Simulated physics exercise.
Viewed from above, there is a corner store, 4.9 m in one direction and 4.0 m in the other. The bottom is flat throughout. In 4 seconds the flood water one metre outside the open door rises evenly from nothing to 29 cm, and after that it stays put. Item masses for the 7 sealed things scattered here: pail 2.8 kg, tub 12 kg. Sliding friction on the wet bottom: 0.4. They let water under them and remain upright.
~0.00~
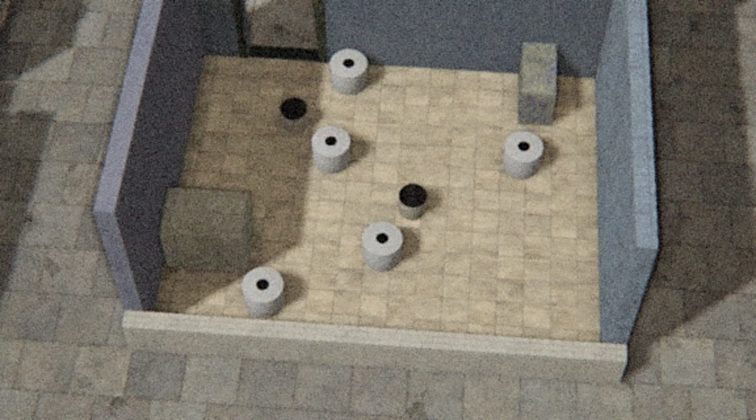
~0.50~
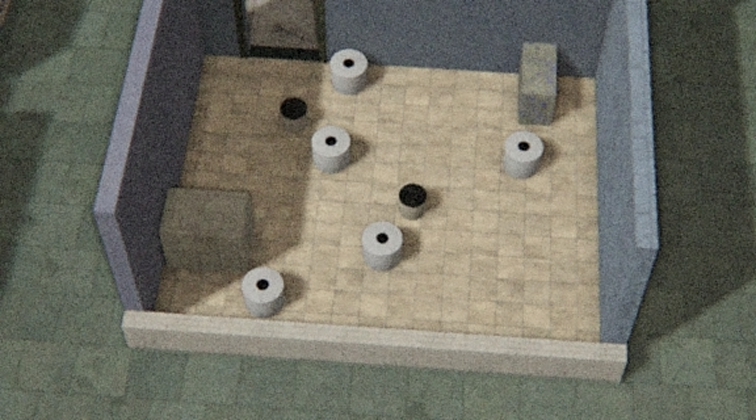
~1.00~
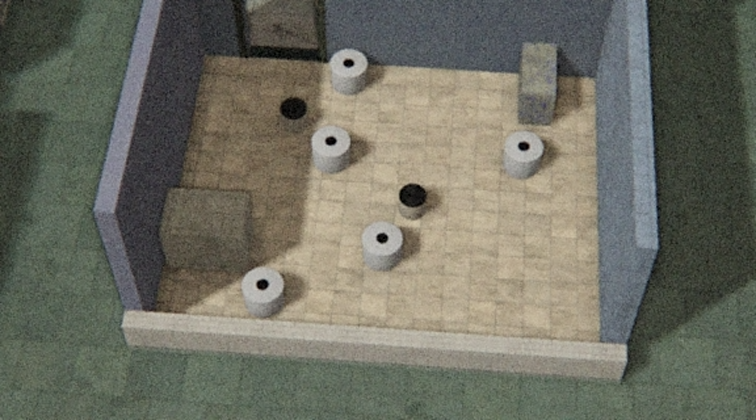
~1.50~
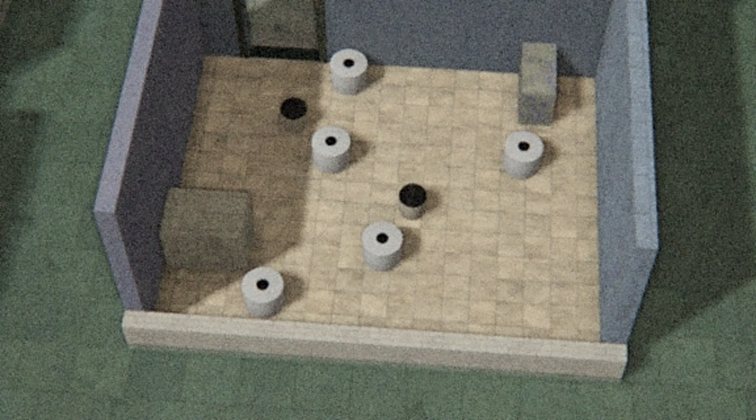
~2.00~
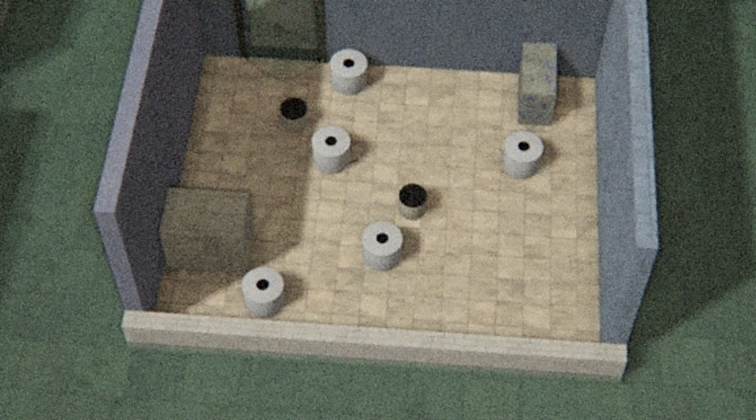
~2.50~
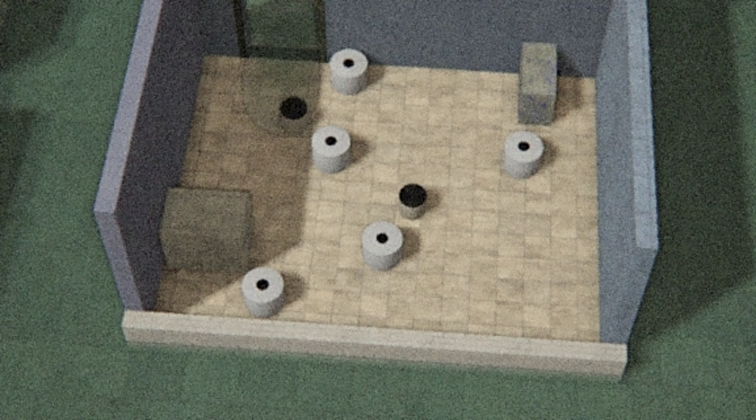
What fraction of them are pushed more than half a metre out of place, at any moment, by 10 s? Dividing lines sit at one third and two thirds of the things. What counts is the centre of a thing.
My call: One to two thirds of them.
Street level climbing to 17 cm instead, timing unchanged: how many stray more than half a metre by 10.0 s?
Count under that change: 1.
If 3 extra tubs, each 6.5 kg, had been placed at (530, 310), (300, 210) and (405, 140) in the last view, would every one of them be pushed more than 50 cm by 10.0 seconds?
Above the limit, then above the limit, then inside the limit.
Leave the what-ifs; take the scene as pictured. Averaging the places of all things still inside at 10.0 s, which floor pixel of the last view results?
Centre of the remaining things: Roughly (475, 223).
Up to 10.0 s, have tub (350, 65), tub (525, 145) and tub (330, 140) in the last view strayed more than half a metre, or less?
First not as far, then not as far, then farther.
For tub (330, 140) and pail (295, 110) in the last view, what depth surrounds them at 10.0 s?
Depths: Near 7 cm, then near 9 cm.
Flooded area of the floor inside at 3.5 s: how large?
Roughly 4.0 m2 of it is wet.
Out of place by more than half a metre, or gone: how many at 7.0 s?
It comes to 3.
After 3.5 s 1 of 7 are over 50 cm from their spots; 0 afloat.
After 4.5 s 1 of 7 are over 50 cm from their spots; 0 afloat.
After 7.0 s 3 of 7 are over 50 cm from their spots; 1 afloat.
After 10.0 s 4 of 7 are over 50 cm from their spots, and 4 have been at some point; 5 afloat.
